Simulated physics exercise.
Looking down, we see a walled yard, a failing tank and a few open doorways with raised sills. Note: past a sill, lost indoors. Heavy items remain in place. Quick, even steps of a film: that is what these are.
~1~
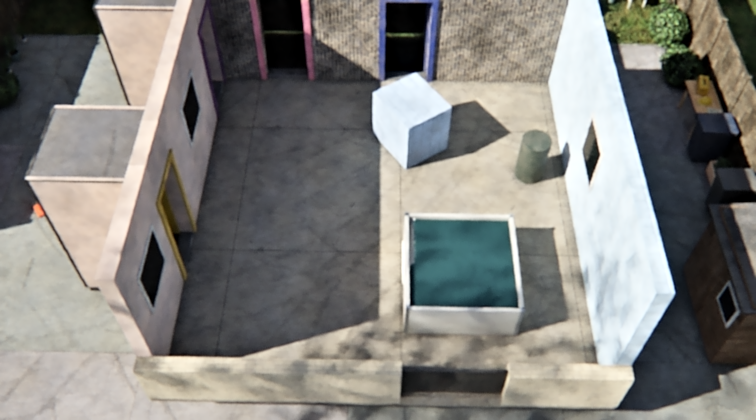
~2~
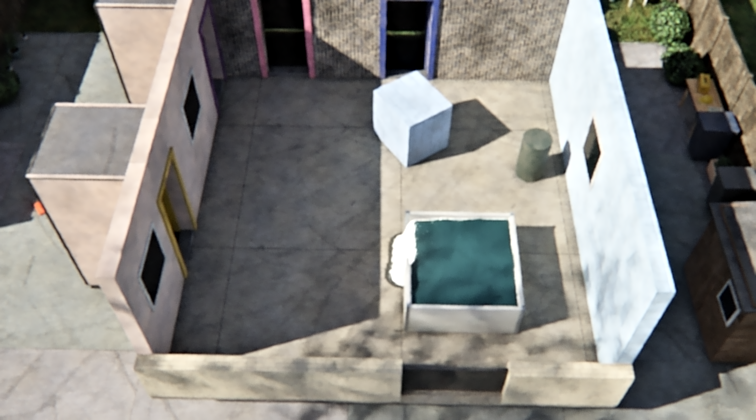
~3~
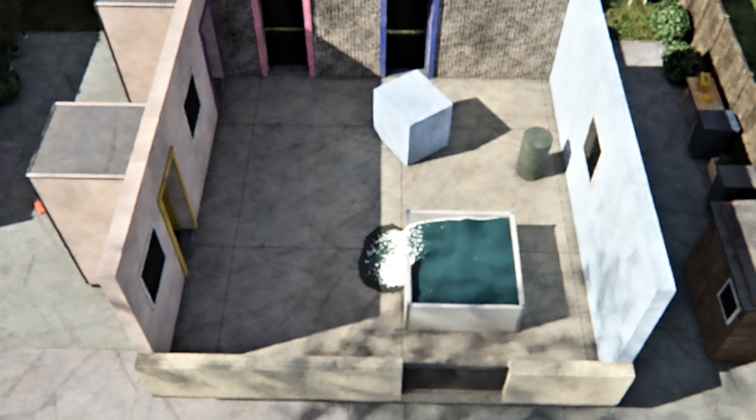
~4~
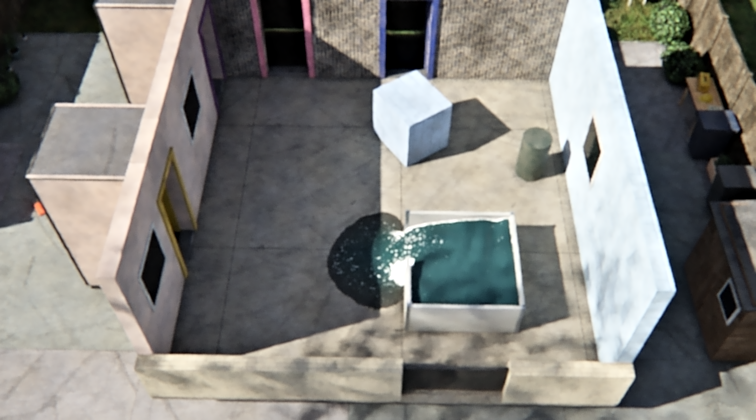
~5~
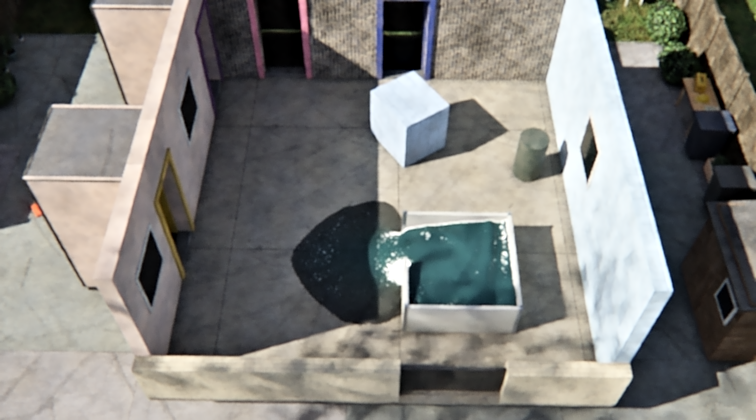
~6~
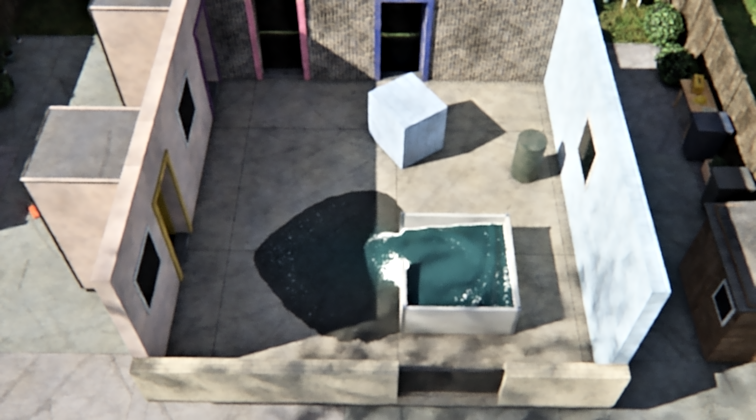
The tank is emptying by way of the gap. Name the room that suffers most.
Yellow.
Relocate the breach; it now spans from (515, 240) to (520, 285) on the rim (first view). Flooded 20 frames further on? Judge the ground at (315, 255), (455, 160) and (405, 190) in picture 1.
The first spot is left untouched, the second is soaked through and the third is soaked through.
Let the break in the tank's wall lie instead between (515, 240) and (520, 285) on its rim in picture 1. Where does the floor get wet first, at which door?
I'd go with the blue door.
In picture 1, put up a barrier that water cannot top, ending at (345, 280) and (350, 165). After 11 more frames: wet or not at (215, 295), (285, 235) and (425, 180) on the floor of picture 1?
The first spot is unreached, the second unreached, the third soaked.
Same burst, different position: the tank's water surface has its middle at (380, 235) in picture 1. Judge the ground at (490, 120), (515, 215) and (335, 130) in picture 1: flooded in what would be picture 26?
Log, spots in order: Unwetted / unwetted / unwetted.
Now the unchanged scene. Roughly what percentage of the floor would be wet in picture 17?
About 40 in a hundred.
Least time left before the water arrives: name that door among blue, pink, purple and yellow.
It is the door marked yellow.
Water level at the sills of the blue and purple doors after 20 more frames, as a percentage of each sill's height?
Around 0 in a hundred for the first and 80 in a hundred for the second.
A moment on, water covers 30 % of the floor; yellow door a trickle in, purple door not reached, pink door not reached, blue door not reached.
Next, water covers 40 % of the floor; yellow door some in, purple door not reached, pink door not reached, blue door not reached.
Then, water covers 45 % of the floor; yellow door a lot in, purple door wet at the sill, nothing in, pink door wet at the sill, nothing in, blue door not reached.
Later, water covers 60 % of the floor; yellow door a lot in, purple door a trickle in, pink door a trickle in, blue door wet at the sill, nothing in.
In the end, water covers 80 % of the floor; yellow door a lot in, purple door a trickle in, pink door a trickle in, blue door wet at the sill, nothing in; the yellow door has let in the most.
